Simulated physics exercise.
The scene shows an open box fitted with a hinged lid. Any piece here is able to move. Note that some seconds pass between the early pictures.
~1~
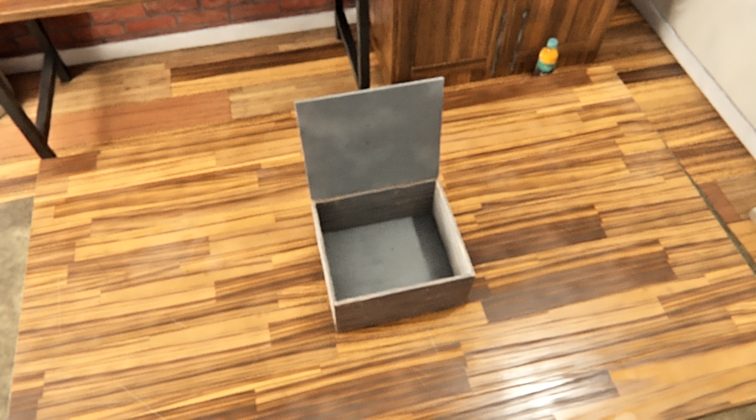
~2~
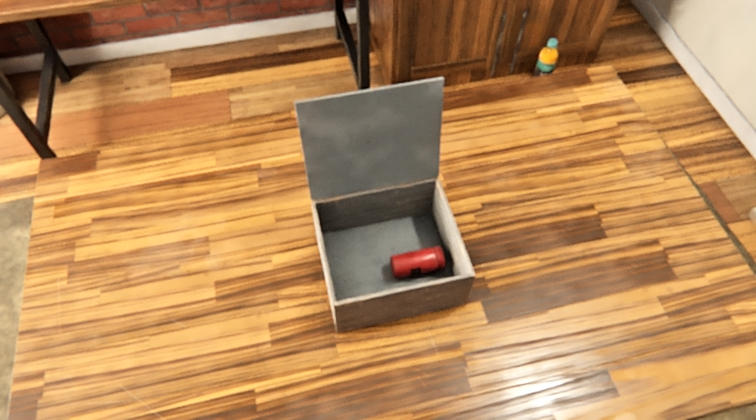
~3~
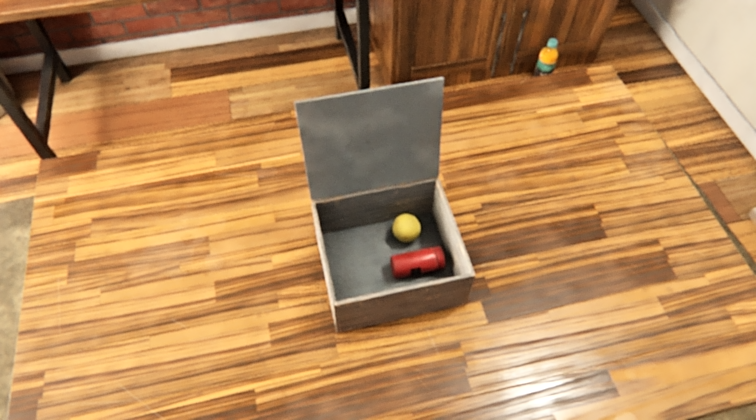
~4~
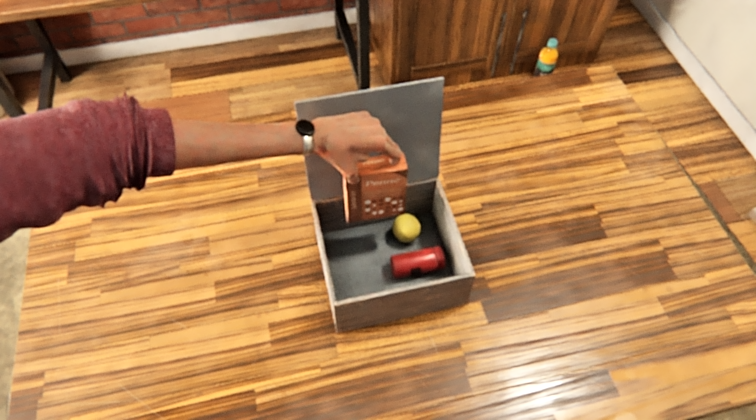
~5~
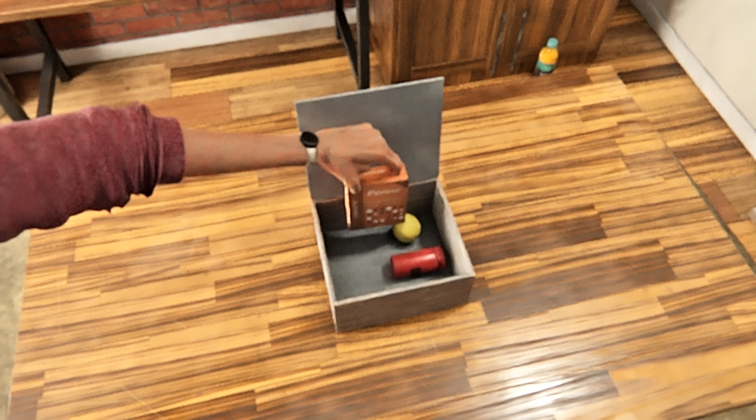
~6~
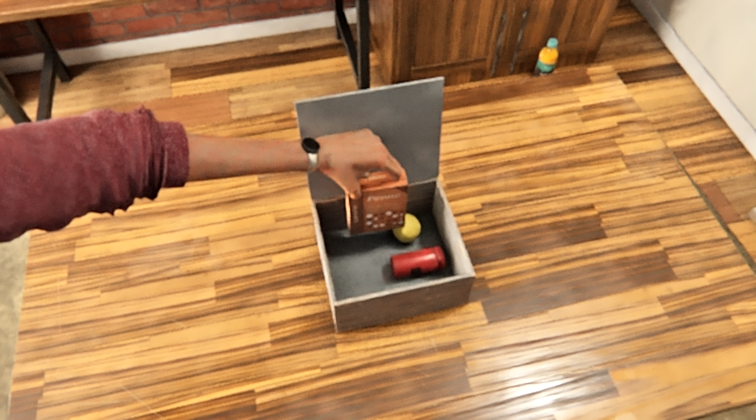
A hand lowering an orange packet into an open box, after a red cylindrical object and then a yellow lemon appear inside.
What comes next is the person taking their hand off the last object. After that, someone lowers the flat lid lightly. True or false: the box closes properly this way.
True.
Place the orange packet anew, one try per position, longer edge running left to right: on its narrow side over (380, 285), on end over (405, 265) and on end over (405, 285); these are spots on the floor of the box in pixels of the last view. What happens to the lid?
Well, the first try leaves the lid lying shut, the second leaves it lying shut, and the third leaves it standing open.
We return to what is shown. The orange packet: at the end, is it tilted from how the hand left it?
By the end it has leaned over.
Then, 1.20 s on from there, lid starting down; orange packet turned 27° from how it was put near (377, 216); yellow lemon shifted about its own width.
Then, 1.80 s on from there, lid 34° above the rim; orange packet turned 32° from how it was put near (383, 231); yellow lemon shifted about its own width.
Then, 2.00 s on from there, lid shut; orange packet on its side near (385, 262); yellow lemon shifted about its own width.
In the end, lid shut; toppled in the box, orange packet; moved from the start, yellow lemon; red shaker unmoved. At the end, from the last picture's camera, orange packet near (361, 278).
